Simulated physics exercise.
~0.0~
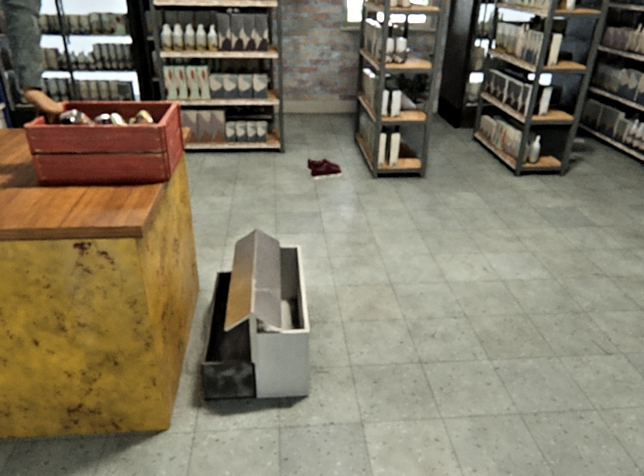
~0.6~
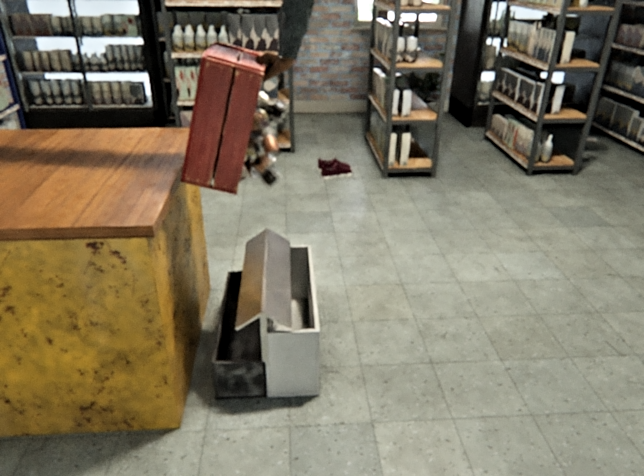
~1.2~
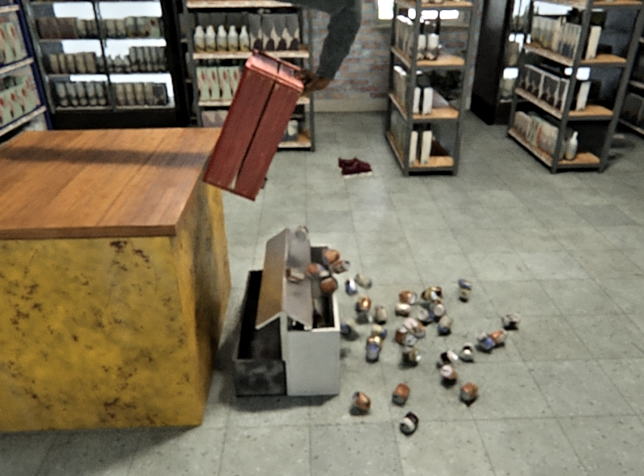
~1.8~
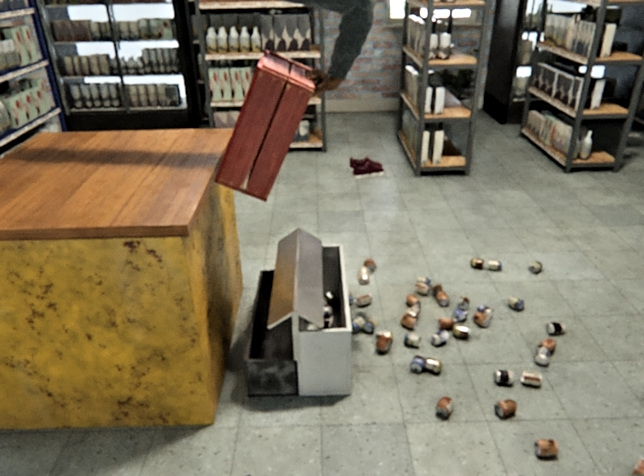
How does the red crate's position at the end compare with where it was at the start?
At the start the red crate sits upright on the wooden top of the bench. By the end it is held steeply tipped in the air just past the bench's right edge, above the bins.
